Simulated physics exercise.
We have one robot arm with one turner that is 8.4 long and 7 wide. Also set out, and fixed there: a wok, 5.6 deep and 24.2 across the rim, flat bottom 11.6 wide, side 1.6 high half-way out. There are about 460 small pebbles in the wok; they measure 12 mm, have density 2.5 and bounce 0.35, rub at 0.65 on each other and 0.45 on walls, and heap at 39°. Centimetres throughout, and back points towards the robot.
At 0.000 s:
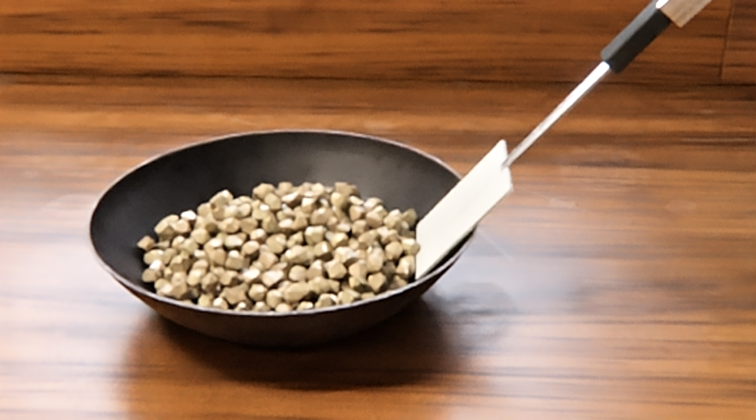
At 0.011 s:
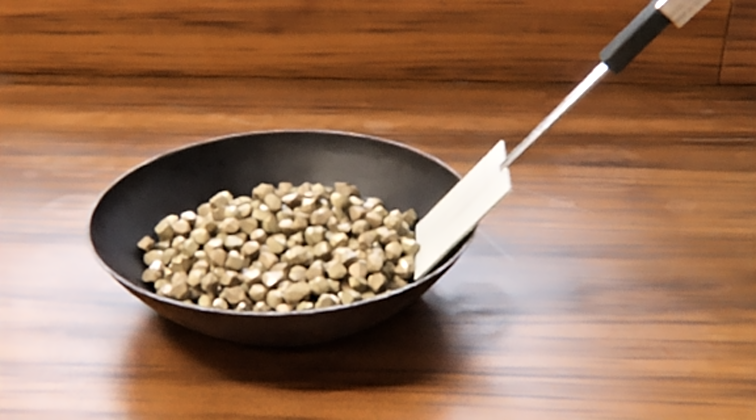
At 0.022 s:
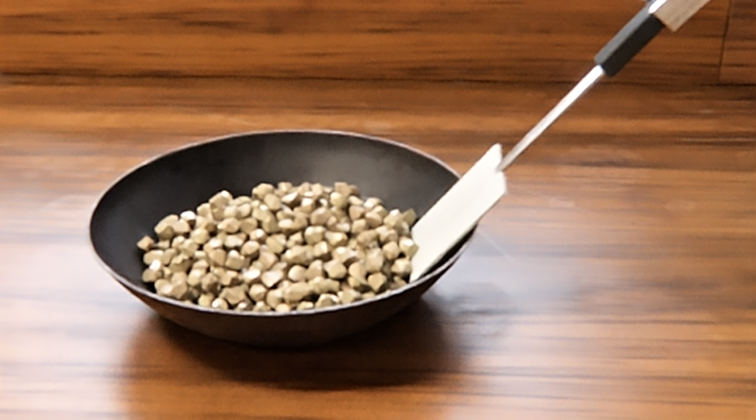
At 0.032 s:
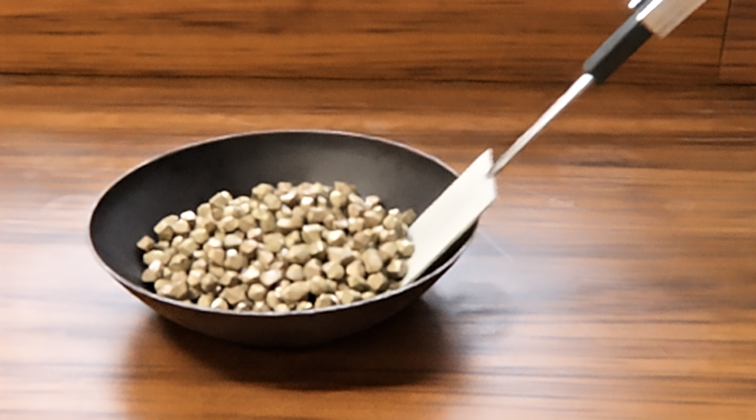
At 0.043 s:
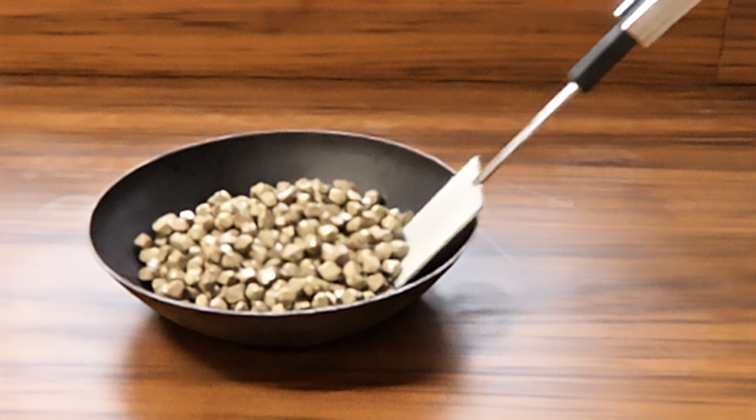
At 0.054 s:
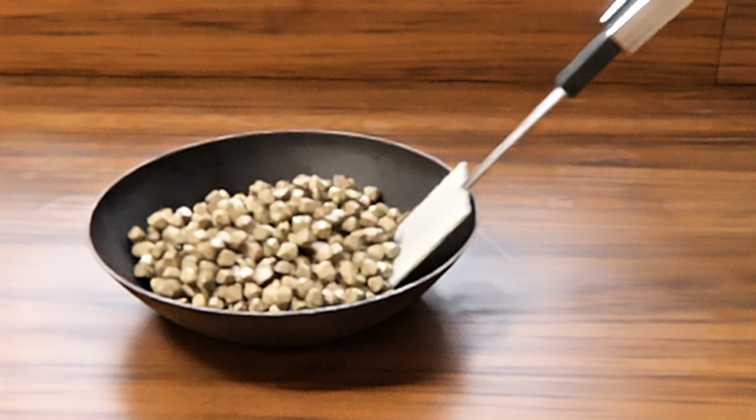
Robot arm holding a pale turner, sliding it slowly leftward inside a dark wok and nudging the heaped small tan pebbles left.
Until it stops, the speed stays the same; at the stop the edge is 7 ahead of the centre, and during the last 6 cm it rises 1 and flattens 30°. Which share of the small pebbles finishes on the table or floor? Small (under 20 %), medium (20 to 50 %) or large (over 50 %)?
Small.
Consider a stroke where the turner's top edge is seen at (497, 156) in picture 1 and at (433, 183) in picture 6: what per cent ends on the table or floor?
Roughly 25 %.
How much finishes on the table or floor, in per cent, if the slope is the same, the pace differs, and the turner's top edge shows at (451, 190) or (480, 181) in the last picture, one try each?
That comes to some 15 and some 10 percent, in that order.
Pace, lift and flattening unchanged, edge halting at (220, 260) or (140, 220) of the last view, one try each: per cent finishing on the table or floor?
Estimates, in order: 5 % and 35 %.
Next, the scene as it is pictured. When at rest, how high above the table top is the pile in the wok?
Top of the heap: Roughly 7.5 cm above the table top.
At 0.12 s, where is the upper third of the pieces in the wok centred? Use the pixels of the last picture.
Roughly at (224, 229).
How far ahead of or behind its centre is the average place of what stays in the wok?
What stays is shifted forward by around 4.0 cm.
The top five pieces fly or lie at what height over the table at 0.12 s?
They are around 6 cm up.
After 0.12 s, sloping 50°, highest piece 6 above the table; 459 in the wok.
After 0.18 s, sloping 39°, highest piece 7 above the table; 458 in the wok, 1 on the blade or in flight.
After 0.41 s, sloping 20°, highest piece 8 above the table; 427 in the wok, 26 on the table or floor, 6 on the blade or in flight.
After 1.46 s, sloping 20°, highest piece 7 above the table; 424 in the wok, 35 on the table or floor.
At rest, 424 in the wok, 35 on the table or floor. That is 8 % on the table or floor.
